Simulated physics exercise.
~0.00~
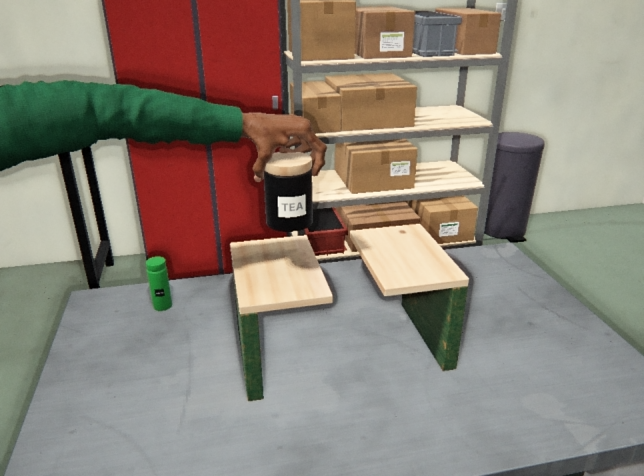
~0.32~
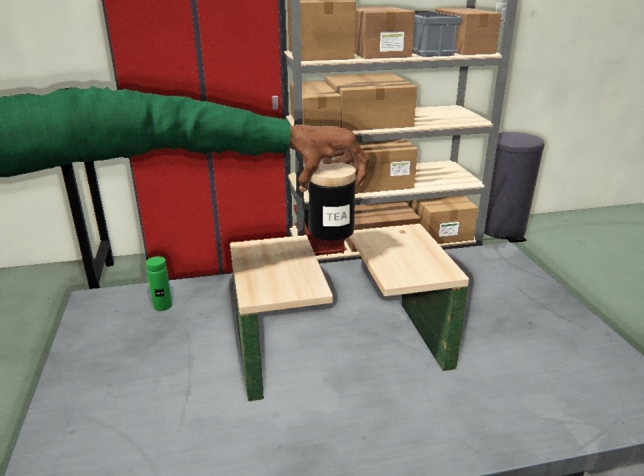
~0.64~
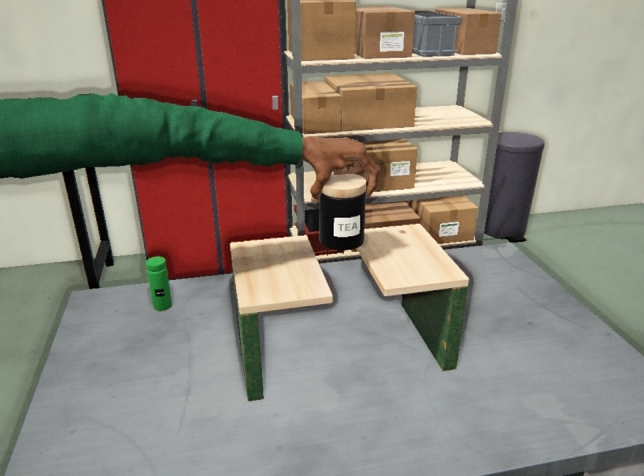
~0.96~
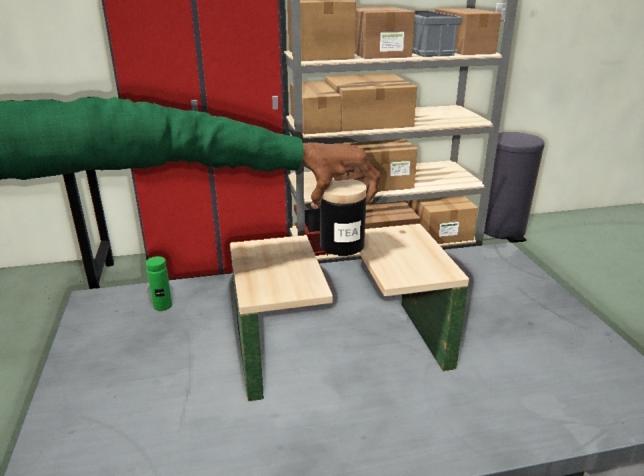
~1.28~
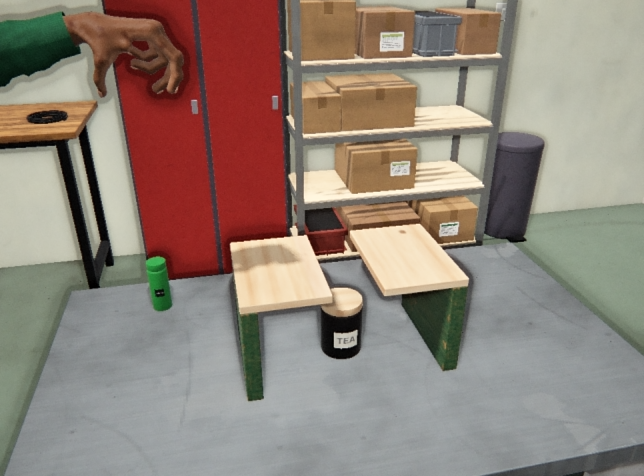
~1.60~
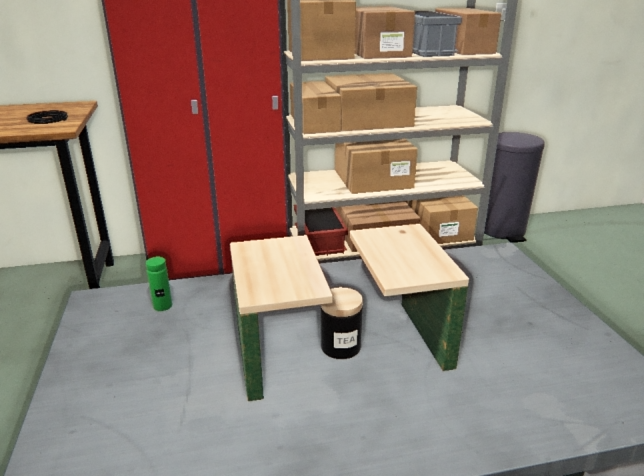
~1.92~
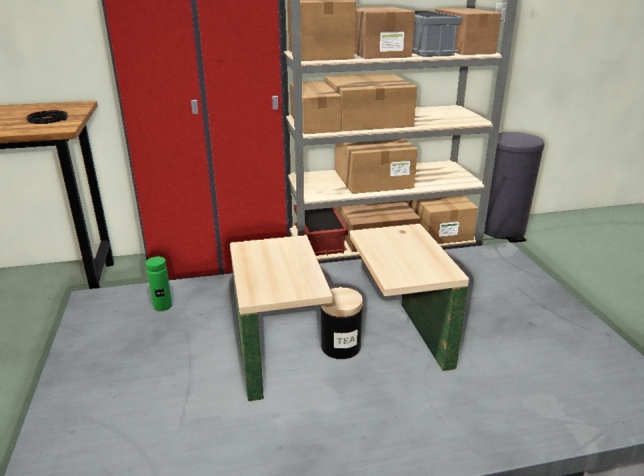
A black jar with a pale lid and a TEA label hangs from a hand in a green sleeve, above a grey tabletop seen from slightly above in a storeroom. Two pale wooden ledges on green supports stand with a gap between them, a green shaker sits to the left, and red cabinets and shelves of boxes stand behind. The hand carries the jar right, then lowers it slightly over the gap. It lets go and draws back left as the jar drops through. The jar ends upright between the supports, and the shaker stays put.
